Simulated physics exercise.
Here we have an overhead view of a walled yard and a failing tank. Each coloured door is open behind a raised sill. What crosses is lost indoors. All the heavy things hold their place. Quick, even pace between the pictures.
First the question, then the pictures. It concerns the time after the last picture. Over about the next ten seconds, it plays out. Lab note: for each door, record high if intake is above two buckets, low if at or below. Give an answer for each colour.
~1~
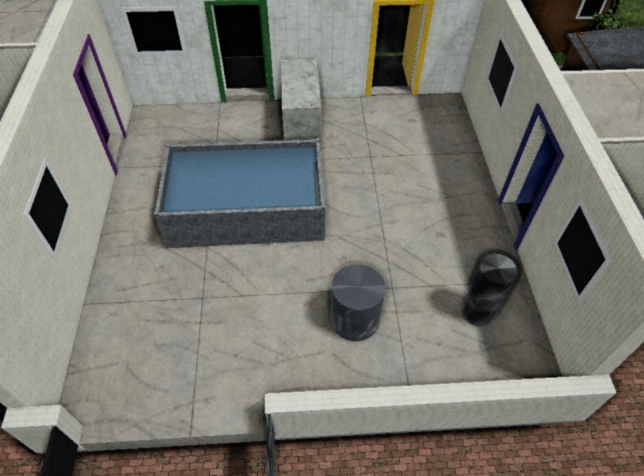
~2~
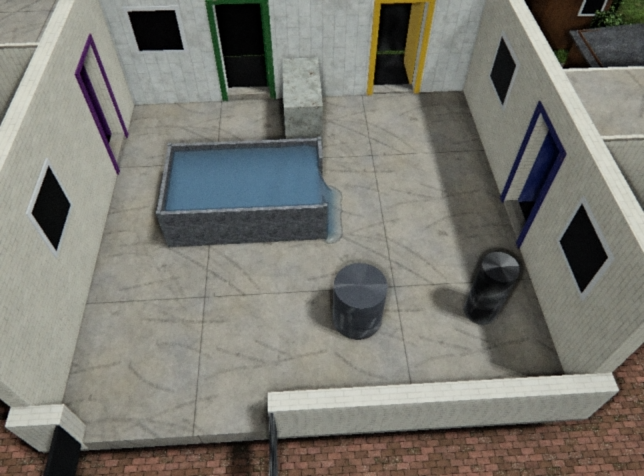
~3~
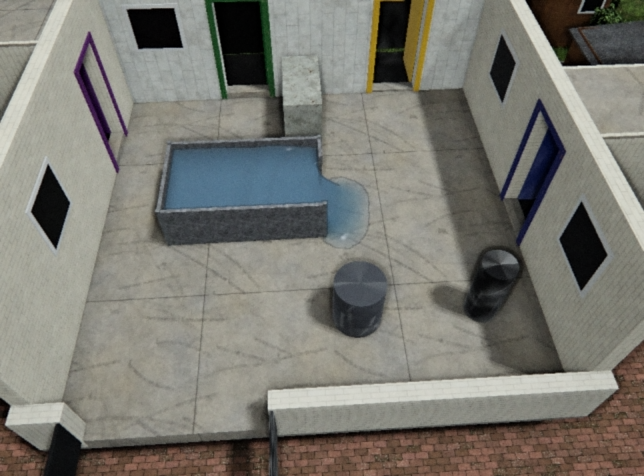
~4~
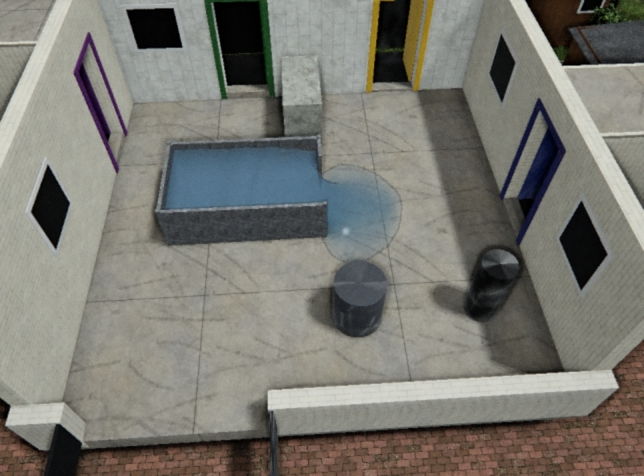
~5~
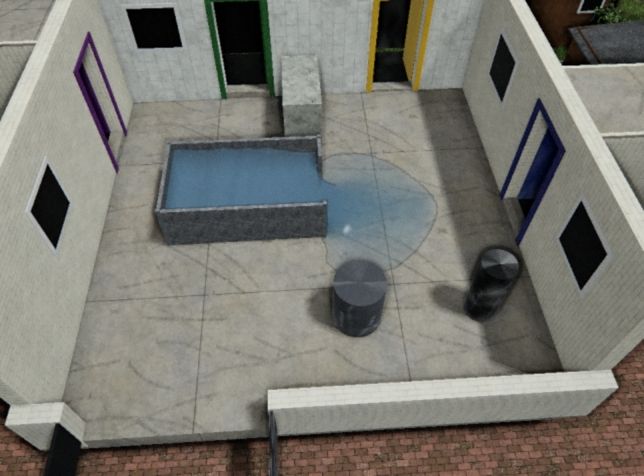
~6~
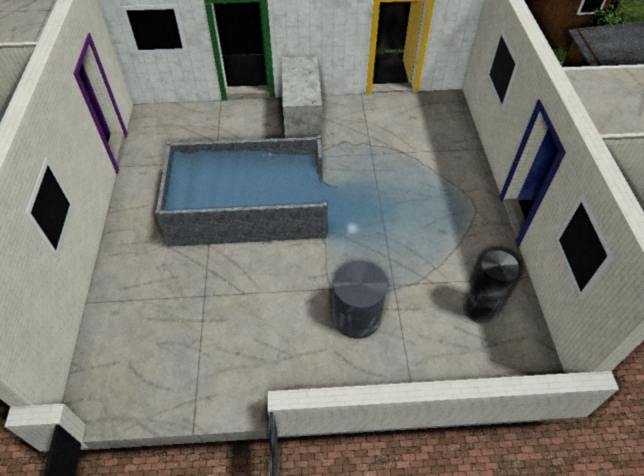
Green door: Low; blue door: High; purple door: Low; yellow door: High.
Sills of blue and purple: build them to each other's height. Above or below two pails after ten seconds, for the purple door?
For the purple door, I reckon it remains short.
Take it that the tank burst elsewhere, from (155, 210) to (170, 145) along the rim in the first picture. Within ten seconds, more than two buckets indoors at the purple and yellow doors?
Result - purple: Above the limit; yellow: Below the limit.
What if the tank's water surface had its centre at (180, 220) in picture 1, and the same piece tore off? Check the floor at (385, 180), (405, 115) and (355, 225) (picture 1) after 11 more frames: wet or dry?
As listed: Reached, untouched, reached.
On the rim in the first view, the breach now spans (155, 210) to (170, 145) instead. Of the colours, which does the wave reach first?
I'd go with the purple-painted one.
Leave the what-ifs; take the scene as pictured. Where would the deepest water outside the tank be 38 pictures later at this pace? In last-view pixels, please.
That would be (321, 104).
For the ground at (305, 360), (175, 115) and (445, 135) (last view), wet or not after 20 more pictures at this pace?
Result, as listed: Not wetted / not wetted / wetted.
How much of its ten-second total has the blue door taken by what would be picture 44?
Result: 95 % of the ten-second total.
A moment on, water covers 30 % of the floor; the green door not reached, the blue door over two buckets in, the purple door not reached, the yellow door not reached.
Next, water covers 35 % of the floor; the green door not reached, the blue door far over two buckets in, the purple door not reached, the yellow door not reached.
Then, water covers 40 % of the floor; the green door not reached, the blue door far over two buckets in, the purple door not reached, the yellow door under two buckets in.
Later, water covers 65 % of the floor; the green door wet at the sill, nothing in, the blue door far over two buckets in, the purple door not reached, the yellow door over two buckets in.
In the end, water covers 90 % of the floor; the green door wet at the sill, nothing in, the blue door far over two buckets in, the purple door wet at the sill, nothing in, the yellow door over two buckets in.
